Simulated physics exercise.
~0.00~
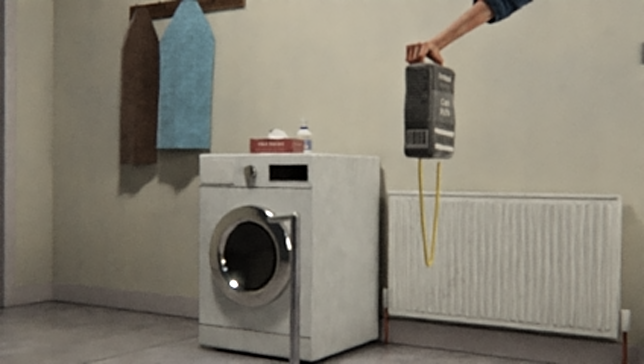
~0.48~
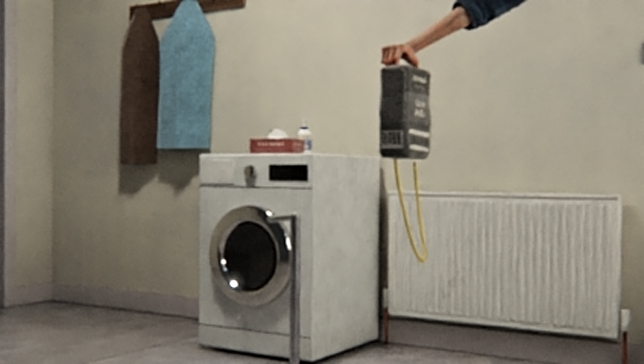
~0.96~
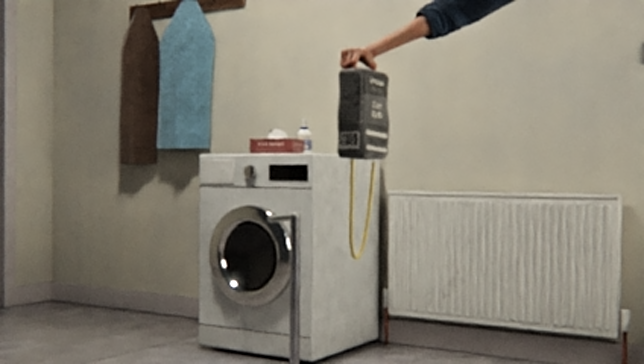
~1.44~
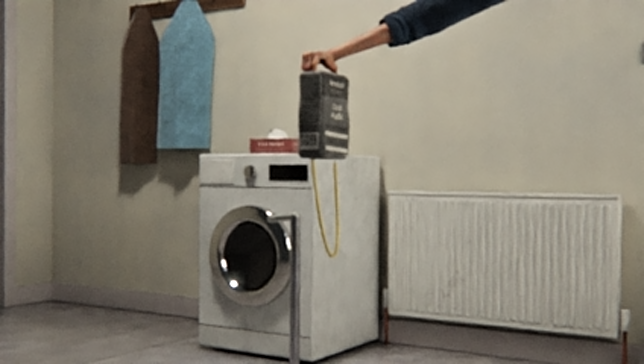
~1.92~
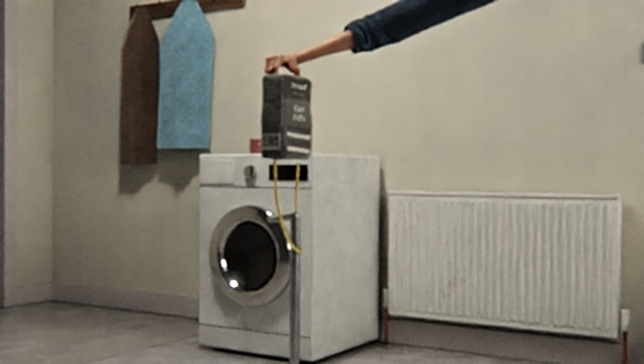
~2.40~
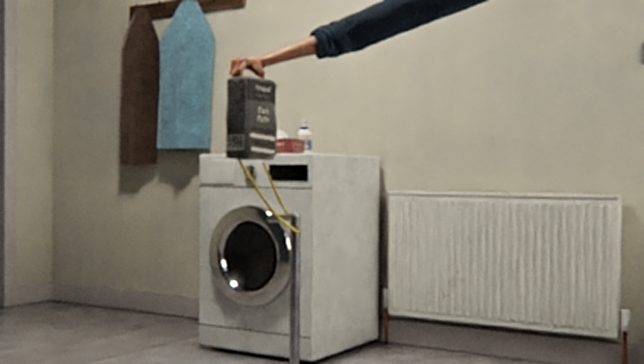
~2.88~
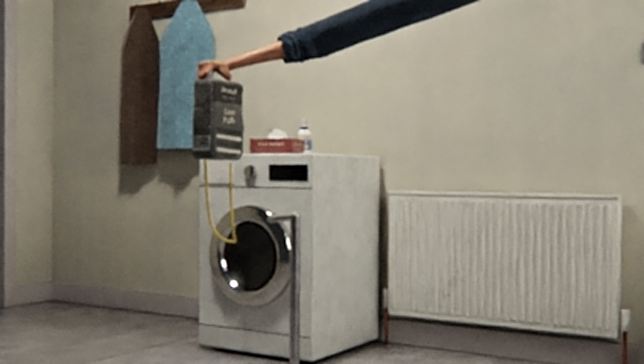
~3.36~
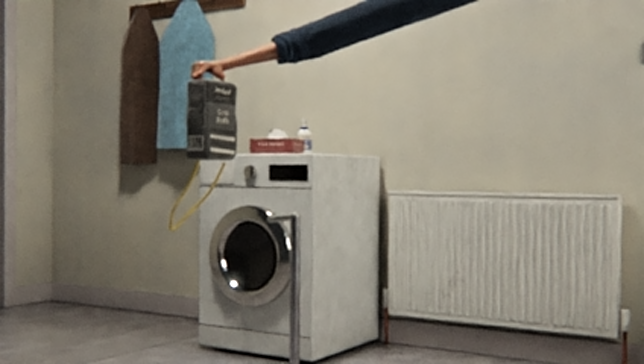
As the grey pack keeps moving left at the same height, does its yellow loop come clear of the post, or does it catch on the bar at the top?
The yellow loop comes clear of the post. It travels on with the grey pack and hangs freely to the left of the post at the end.
